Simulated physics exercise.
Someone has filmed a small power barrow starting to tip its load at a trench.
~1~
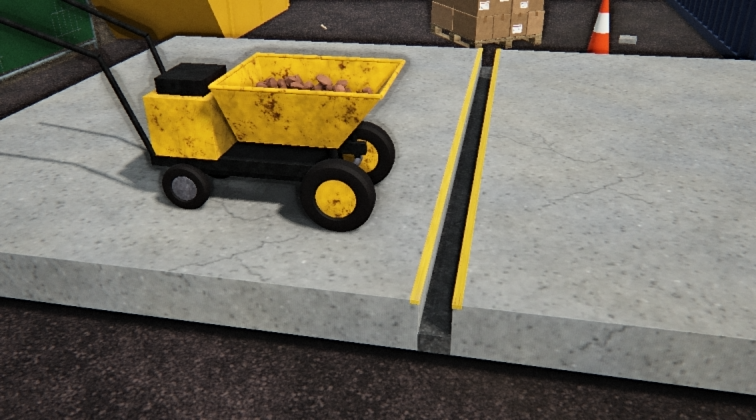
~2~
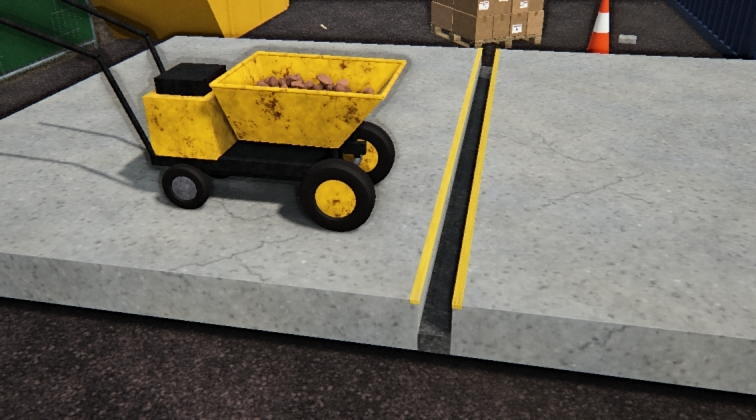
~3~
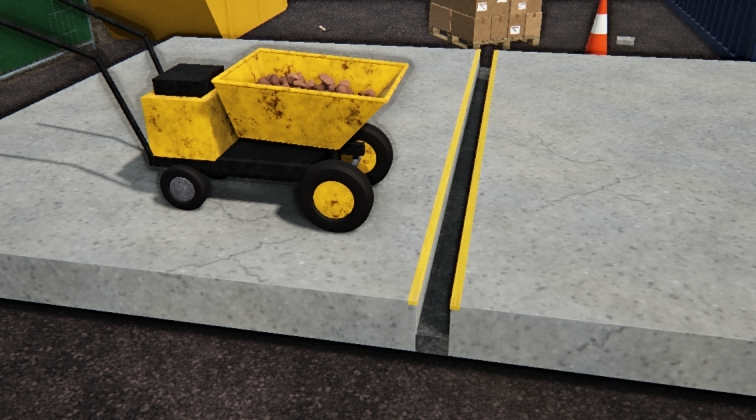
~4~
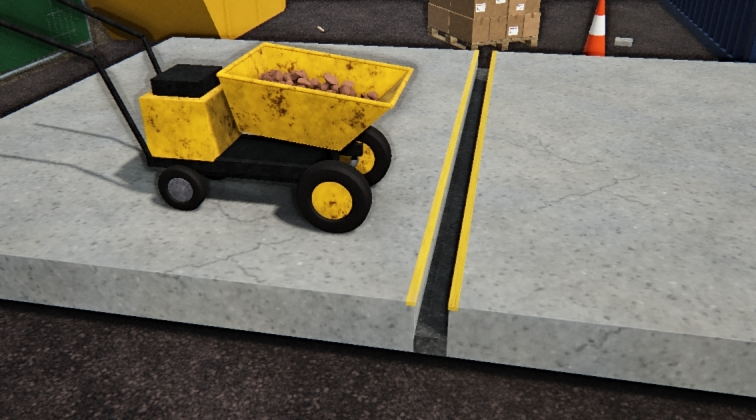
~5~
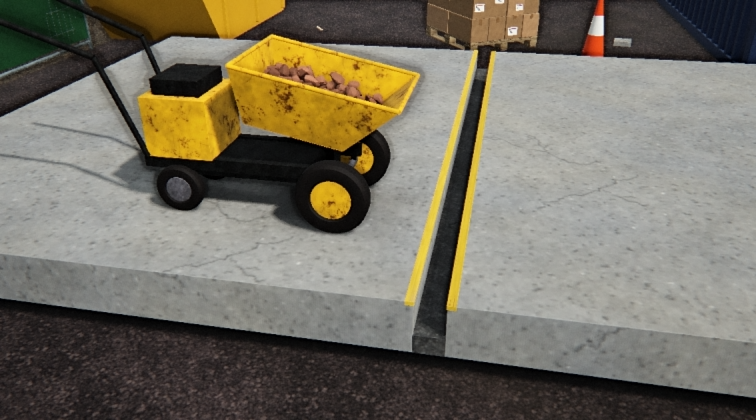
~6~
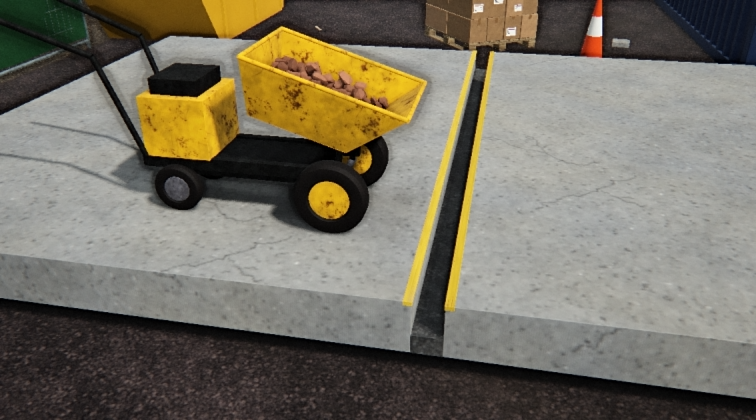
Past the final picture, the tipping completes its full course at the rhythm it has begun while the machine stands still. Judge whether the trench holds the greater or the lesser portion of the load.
The load will chiefly settle outside the trench.
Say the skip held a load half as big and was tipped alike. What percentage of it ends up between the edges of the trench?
I'd guess near 30 per cent.
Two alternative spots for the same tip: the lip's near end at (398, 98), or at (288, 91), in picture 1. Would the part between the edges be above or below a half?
In the first case a smaller fraction; in the second case a smaller fraction.
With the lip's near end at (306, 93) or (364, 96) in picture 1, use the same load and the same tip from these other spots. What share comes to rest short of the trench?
Position 1 near 30 %, position 2 near 0 %.
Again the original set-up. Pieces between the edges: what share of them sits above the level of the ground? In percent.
Estimate: Near 25 in a hundred.
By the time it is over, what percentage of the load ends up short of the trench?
I'd put it at some 0 per cent of the load.
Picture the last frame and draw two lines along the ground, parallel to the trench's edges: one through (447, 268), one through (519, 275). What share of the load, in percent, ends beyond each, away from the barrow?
Close to 50 and 20 per cent respectively.
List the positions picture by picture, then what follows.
The first frame shows lip of the skip near (381, 97), level; top of the load near (299, 87), lumps of rubble; first edge of the trench near (425, 262); far edge near (463, 266), the trench under half as wide as the skip, and about as deep as wide.
The second frame shows lip of the skip near (382, 98), level; top of the load near (300, 87).
The third frame shows lip of the skip near (385, 101), tipped barely; top of the load near (302, 86).
The fourth frame shows lip of the skip near (391, 106), tipped a little; top of the load near (292, 89).
The fifth frame shows lip of the skip near (399, 112), tipped a little; top of the load near (285, 82).
The sixth frame shows lip of the skip near (407, 121), tipped clearly; top of the load near (293, 78); first edge of the trench near (417, 264); far edge near (456, 268).
Shortly afterwards, skip tipped steeply; the whole lot in the skip.
Next, skip tipped right over; the bulk in the skip; only a few in or heaped over the trench; near a quarter beyond it.
Some moments later, skip tipped right over; near a third in the skip; a little in or heaped over the trench; near half beyond it.
In the end, skip tipped right over; near a third in the skip; a little in or heaped over the trench; near half beyond it.
